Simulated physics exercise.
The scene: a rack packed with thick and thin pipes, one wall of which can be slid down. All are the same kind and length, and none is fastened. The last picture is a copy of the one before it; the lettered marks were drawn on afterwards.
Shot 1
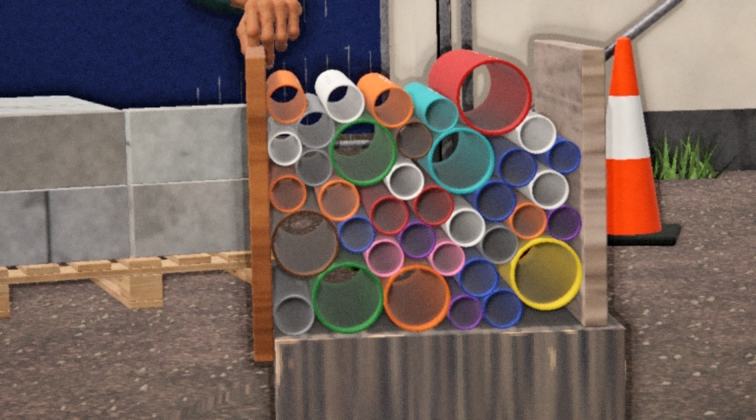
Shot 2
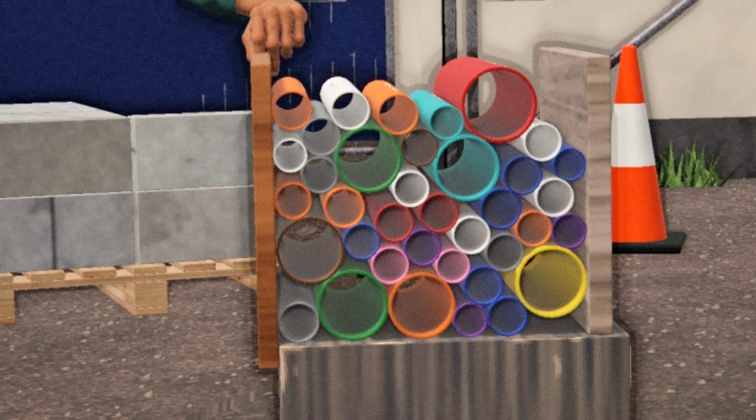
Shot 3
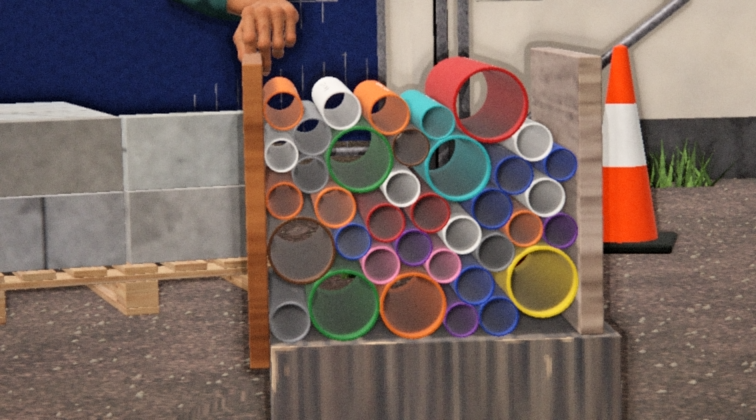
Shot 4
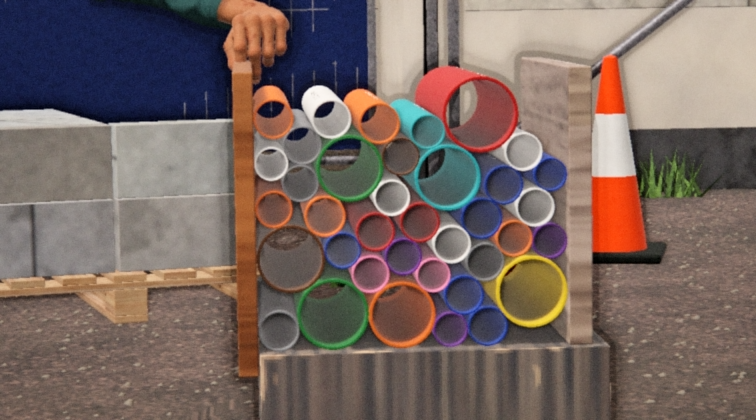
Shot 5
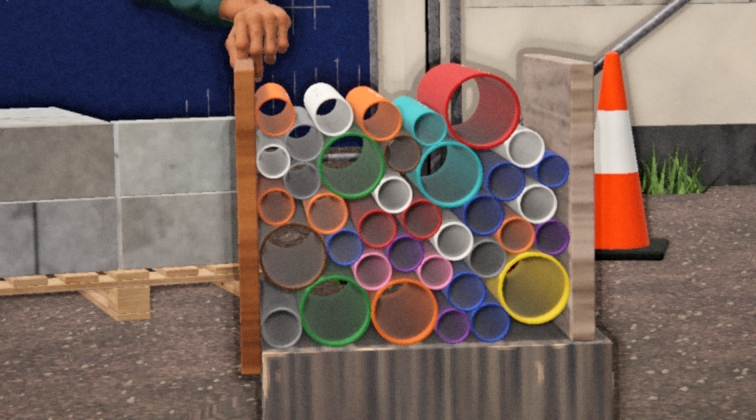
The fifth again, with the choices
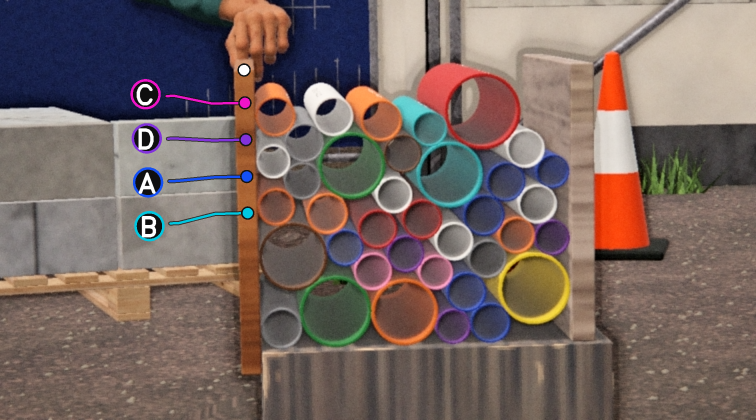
View shifting slightly around a motionless rack packed with colourful pipes, a hand staying at the top of its left board.
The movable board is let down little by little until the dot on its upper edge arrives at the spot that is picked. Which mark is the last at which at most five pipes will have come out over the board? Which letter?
Stop at B.
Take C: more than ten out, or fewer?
At C, fewer than ten.
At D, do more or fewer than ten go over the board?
Fewer than ten.
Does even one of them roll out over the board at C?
No, at C.
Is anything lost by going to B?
At B: Yes.
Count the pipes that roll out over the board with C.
At C the number is none.
On the marked copy, A at (246, 177); B at (247, 213); C at (245, 103); D at (245, 139); the white dot at (244, 70).
Taking B. A third of the way, top of the board (256, 136).
Two thirds of the way, top of the board (258, 210).
When it is over, top of the board (258, 212), four out over the board.
As for the rest, A one out over the board; C none out over the board; D none out over the board.
